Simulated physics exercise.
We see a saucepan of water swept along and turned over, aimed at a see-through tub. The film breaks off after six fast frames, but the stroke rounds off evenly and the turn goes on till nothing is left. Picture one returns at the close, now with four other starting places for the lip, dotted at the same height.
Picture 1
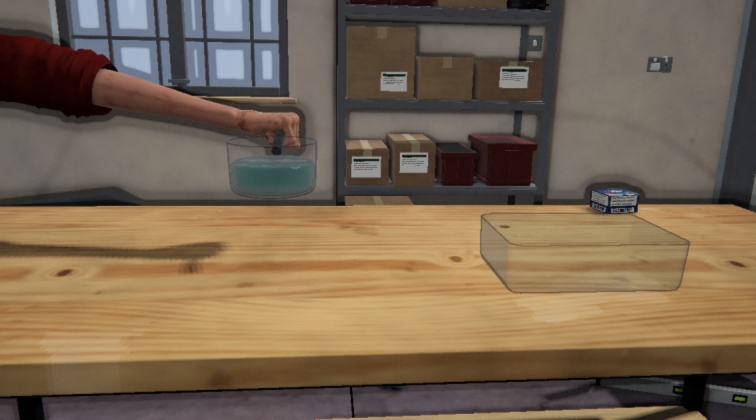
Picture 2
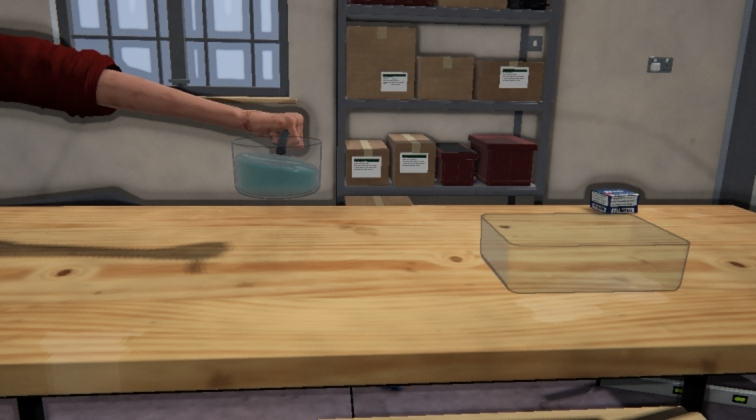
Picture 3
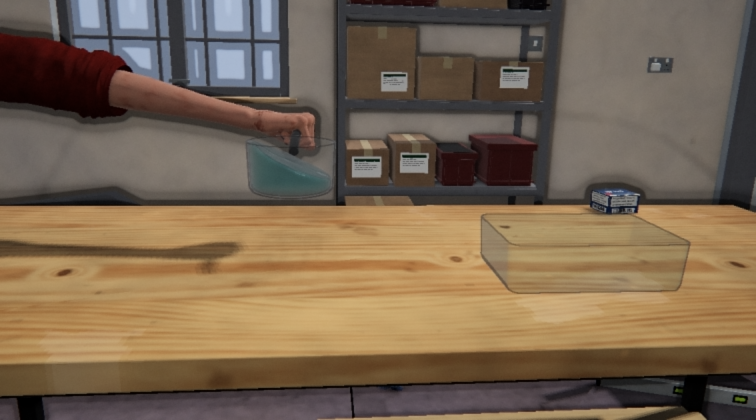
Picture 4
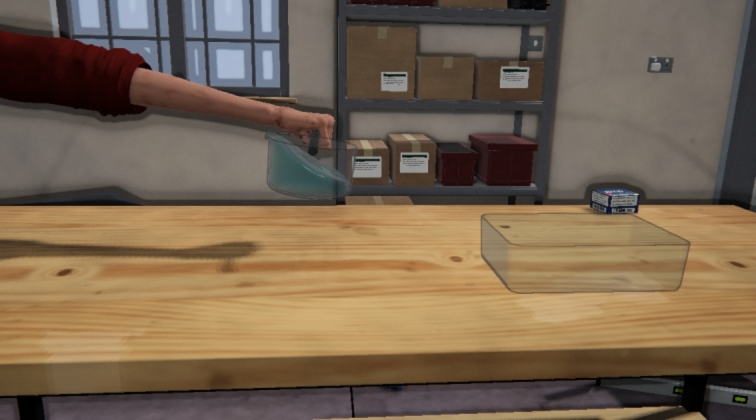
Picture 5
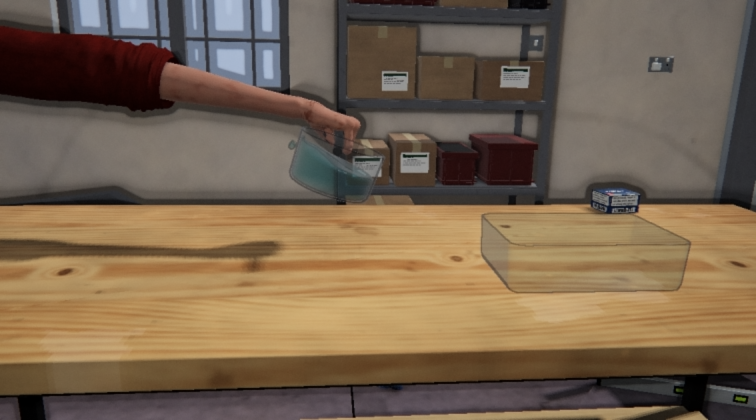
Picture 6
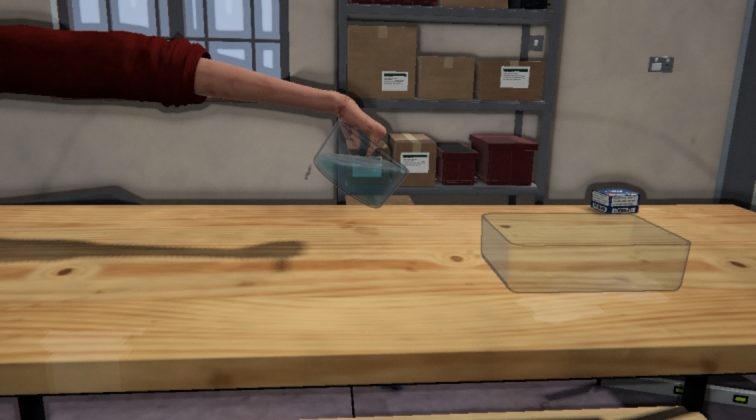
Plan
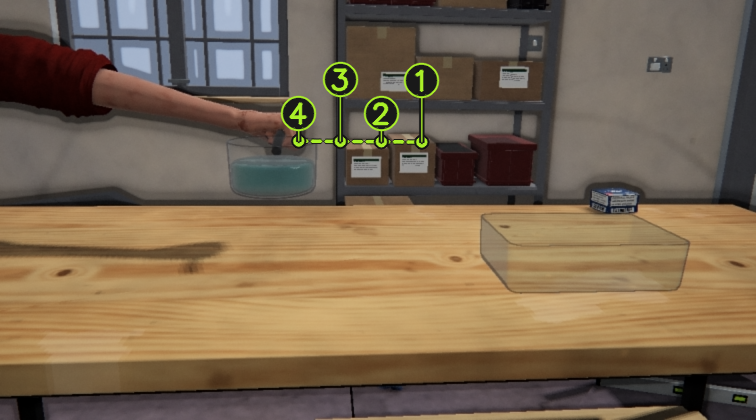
In a storeroom, a red-sleeved arm carries a clear container of sloshing blue liquid rightward above a wooden table, gradually tilting it.
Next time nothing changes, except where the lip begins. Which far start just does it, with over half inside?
Spot 3.
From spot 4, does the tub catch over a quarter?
No, less.
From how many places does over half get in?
Three of them.
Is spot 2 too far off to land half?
No.
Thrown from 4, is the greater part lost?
Yes, it does.
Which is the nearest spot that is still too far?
4 it is.
In lime, 1 at (421, 142); 2 at (381, 141); 3 at (340, 141); 4 at (298, 141).
With 1, about 73 % lands in the tub, 4 % falls short and 23 % goes beside or beyond.
With 2, about 82 % lands in the tub, 3 % falls short and 15 % goes beside or beyond.
With 3, about 68 % lands in the tub, 23 % falls short and 8 % goes beside or beyond.
With 4, about 20 % lands in the tub, 75 % falls short and 5 % goes beside or beyond.
